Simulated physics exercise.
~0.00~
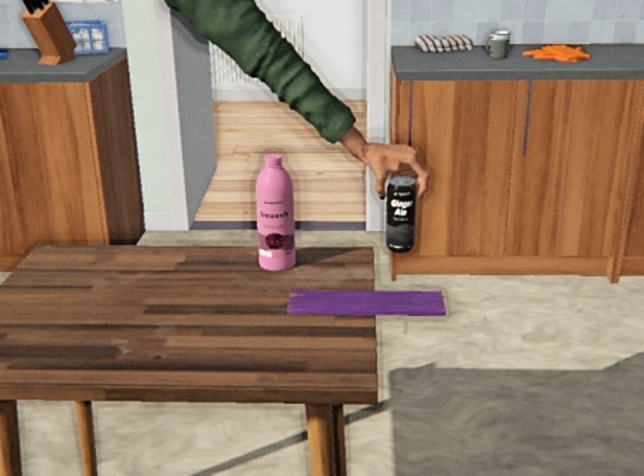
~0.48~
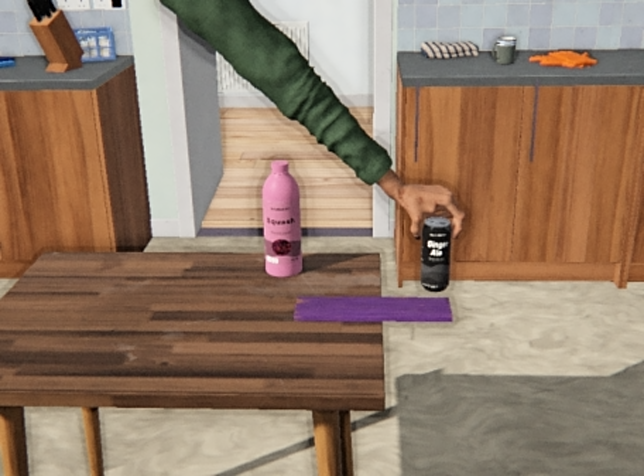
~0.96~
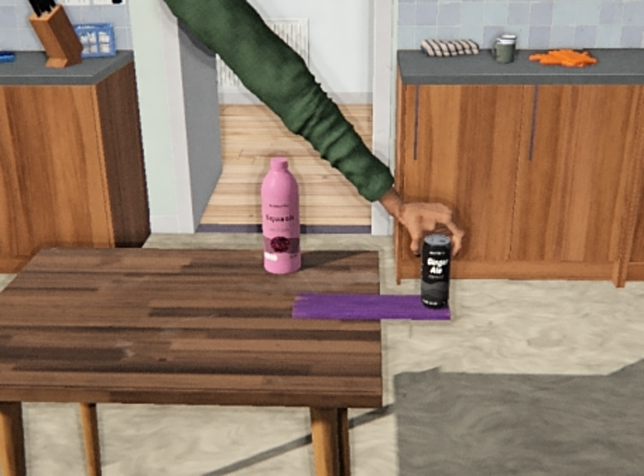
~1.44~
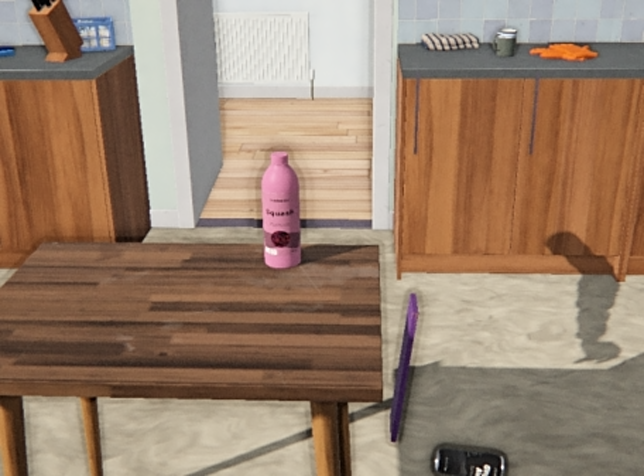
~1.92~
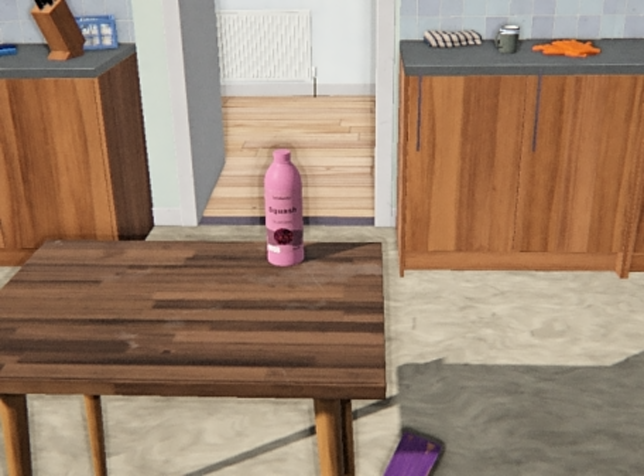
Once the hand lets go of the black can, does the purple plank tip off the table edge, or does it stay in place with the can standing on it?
The purple plank tips off the table edge, and the black can goes down with it.
